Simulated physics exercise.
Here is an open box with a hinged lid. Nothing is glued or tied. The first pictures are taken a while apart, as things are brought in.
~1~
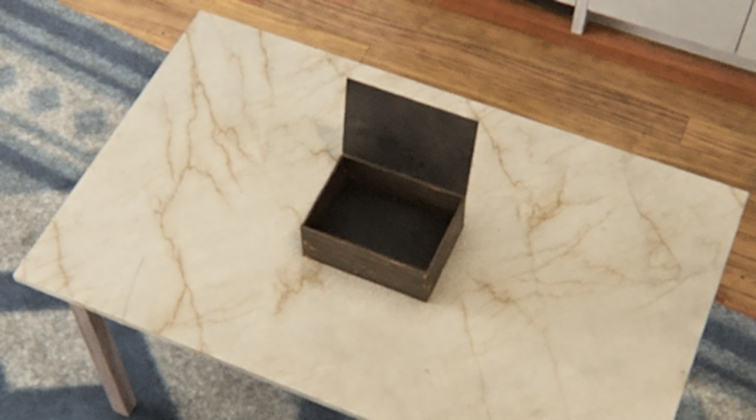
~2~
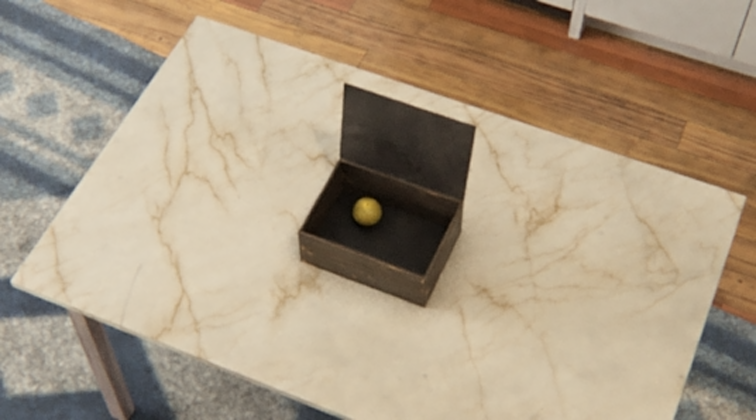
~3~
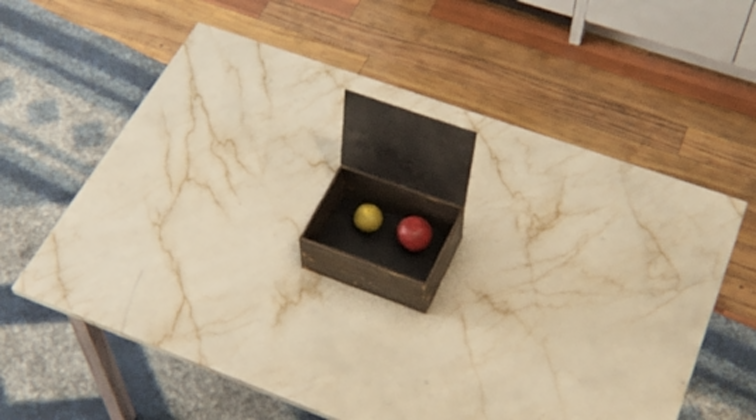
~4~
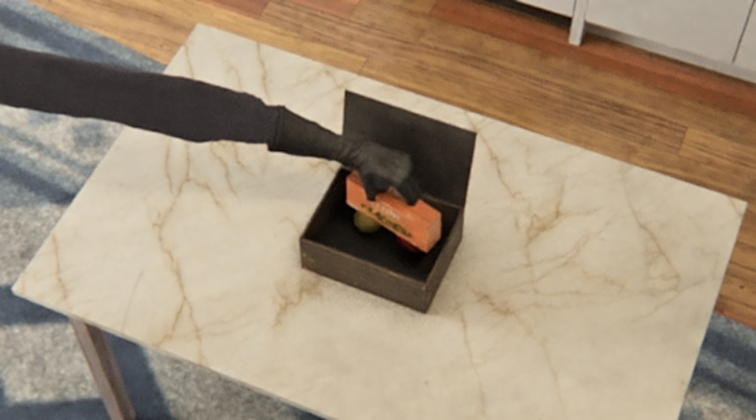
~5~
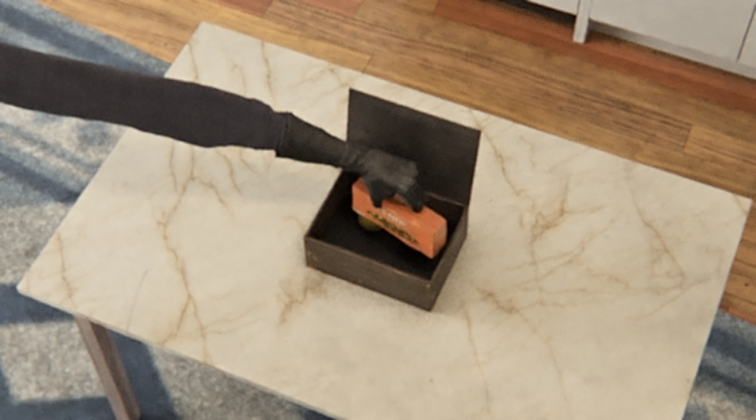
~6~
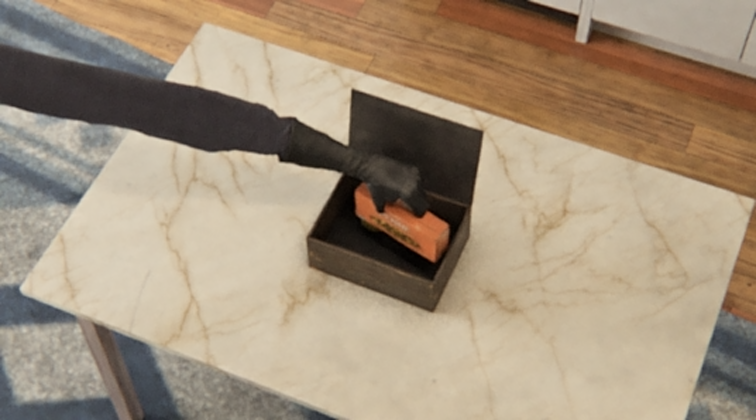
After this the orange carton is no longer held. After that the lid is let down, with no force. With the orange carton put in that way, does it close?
The lid closes.
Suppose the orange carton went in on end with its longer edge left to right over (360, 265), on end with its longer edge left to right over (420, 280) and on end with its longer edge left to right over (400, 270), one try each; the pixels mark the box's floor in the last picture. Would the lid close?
First, it stays ajar; second, it stays ajar; third, it will not close.
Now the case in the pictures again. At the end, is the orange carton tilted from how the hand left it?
The orange carton tips.
Then, 1.00 s later than the last frame, lid starting down; orange carton on its side near (374, 256); yellow apple moved a little.
Then, 1.70 s later than the last frame, lid 47° above the rim; orange carton on its side near (374, 256); yellow apple moved a little.
When it is over, lid shut; lying over in the box, orange carton; the other 2 as before. End places, in pixels of the last picture, orange carton near (374, 256).
